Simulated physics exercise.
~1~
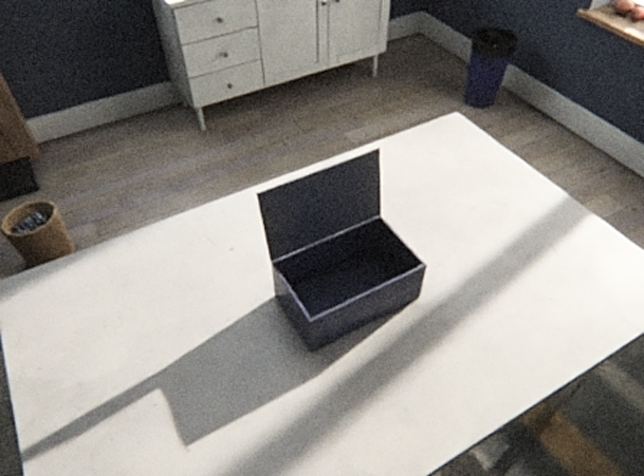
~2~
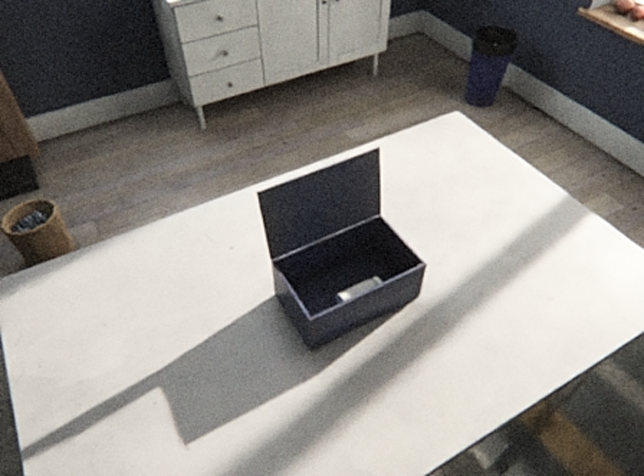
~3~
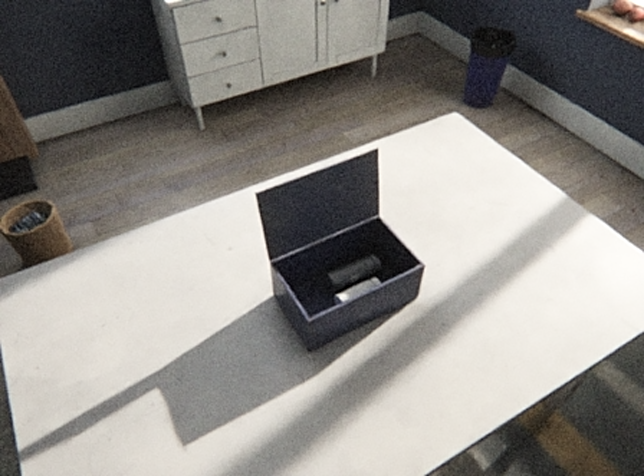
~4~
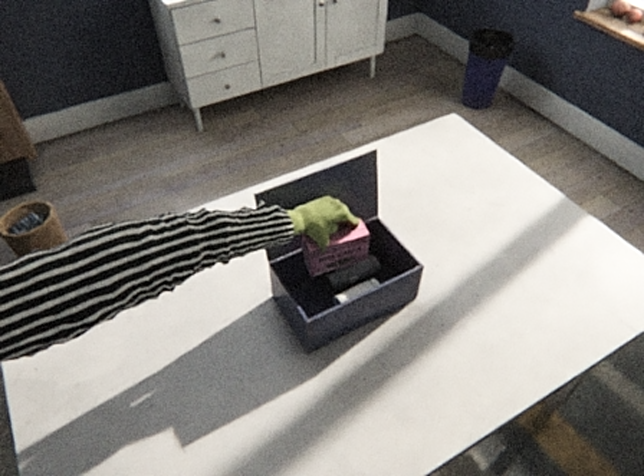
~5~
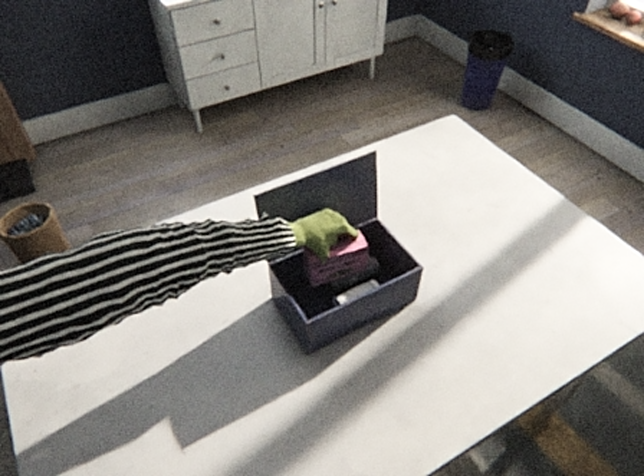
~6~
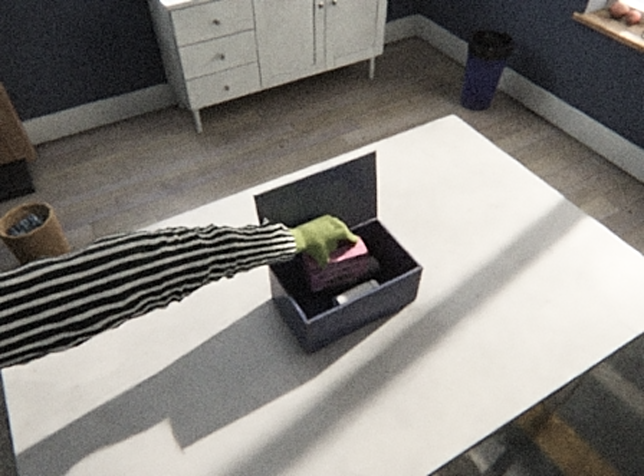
A gloved hand in a striped sleeve lowers a pink packet into the open dark box.
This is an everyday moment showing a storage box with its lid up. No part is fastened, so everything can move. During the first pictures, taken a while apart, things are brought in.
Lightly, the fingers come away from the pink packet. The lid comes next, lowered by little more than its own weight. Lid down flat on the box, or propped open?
Down flat.
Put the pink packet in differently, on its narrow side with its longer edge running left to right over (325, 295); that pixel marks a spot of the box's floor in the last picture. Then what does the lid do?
The lid goes all the way down.
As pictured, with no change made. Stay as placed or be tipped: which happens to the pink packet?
Once everything settles, the pink packet ends up at a slant.
Then, 0.80 s after the last picture, lid starting down; pink packet tipped 53° from how it was near (340, 287); grey shaker rolled about its own width; white shaker rolled a little.
Then, 1.60 s after the last picture, lid 57° above the rim; pink packet tipped 53° from how it was near (340, 287); grey shaker rolled about its own width; white shaker rolled a little.
Then, 2.00 s after the last picture, lid 16° above the rim; pink packet tipped 53° from how it was near (340, 287); grey shaker rolled about its own width; white shaker rolled a little.
At rest, lid shut; tipped over in the box, pink packet; the other 2 in place. Seen from the same camera at the end, pink packet near (340, 287).
